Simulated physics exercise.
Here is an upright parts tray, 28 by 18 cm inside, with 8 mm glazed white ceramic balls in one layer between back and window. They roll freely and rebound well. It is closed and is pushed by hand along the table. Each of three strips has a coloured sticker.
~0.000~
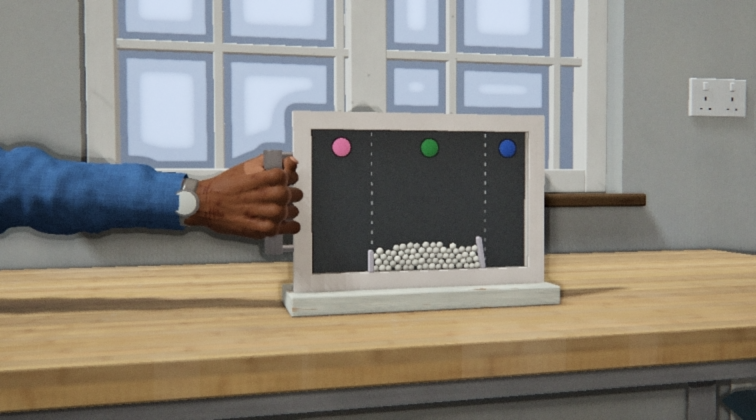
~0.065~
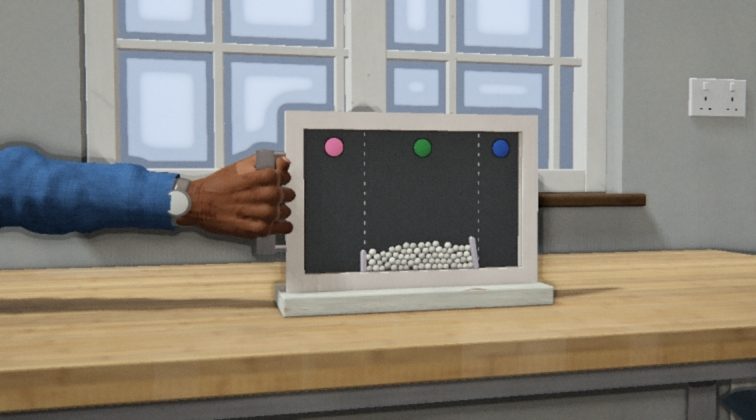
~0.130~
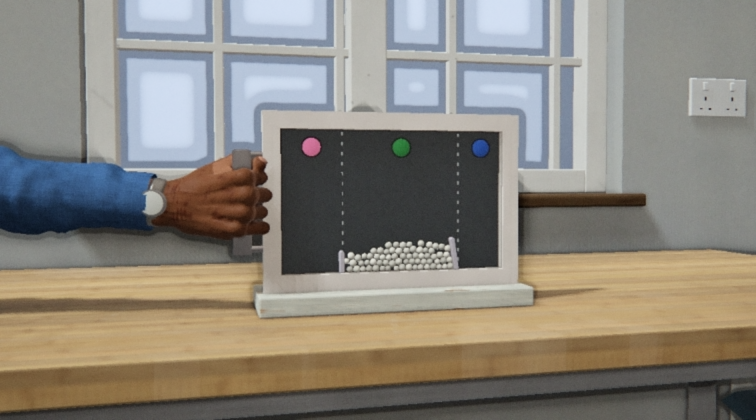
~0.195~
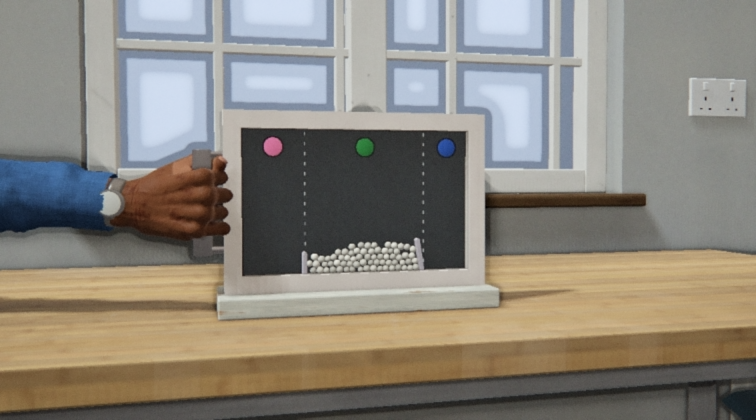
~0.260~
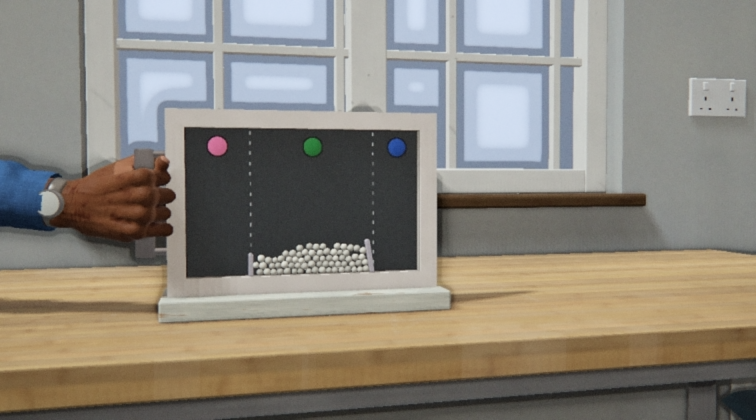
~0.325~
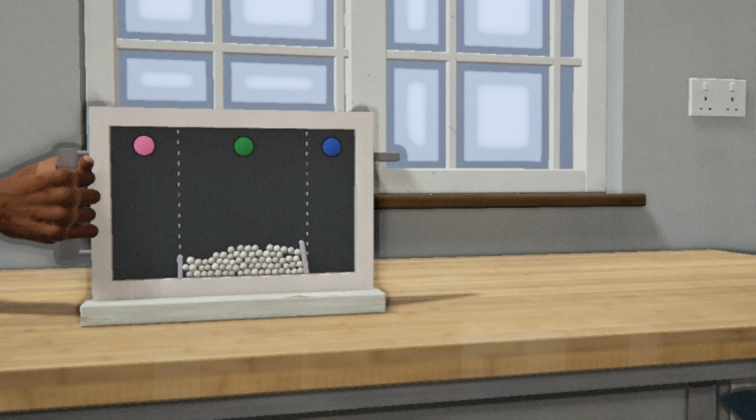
On a wooden kitchen worktop in front of a window, a hand in a blue sleeve grips the handle of an upright framed tray holding a low pile of small white balls. The hand slides the tray leftward, slowly then in larger shifts, while the pile stays between two short walls.
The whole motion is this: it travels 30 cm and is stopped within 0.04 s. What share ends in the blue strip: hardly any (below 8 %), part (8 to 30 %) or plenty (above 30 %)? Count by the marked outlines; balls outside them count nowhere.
Blue hardly any.
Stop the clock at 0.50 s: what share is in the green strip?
About 85 per cent.
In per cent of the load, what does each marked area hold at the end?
Pink strip: 20; blue strip: 0; green strip: 80.
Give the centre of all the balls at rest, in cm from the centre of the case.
Some 3 cm left and 7 cm below.
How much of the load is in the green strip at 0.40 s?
Roughly 100 per cent.
By 0.40 s, it is 30 cm to the left; the balls' middle is in line with and 7 cm below the centre; green 100 %.
By 0.50 s, it is 30 cm to the left; the balls' middle is 3 cm left of and 6 cm below the centre; pink 15 %, green 85 %.
By 0.65 s, it is 30 cm to the left; the balls' middle is 3 cm left of and 7 cm below the centre; pink 20 %, green 80 %.
Settled by 1.2 s, it is 30 cm to the left; pink 20 %, blue 0 %, green 80 %.
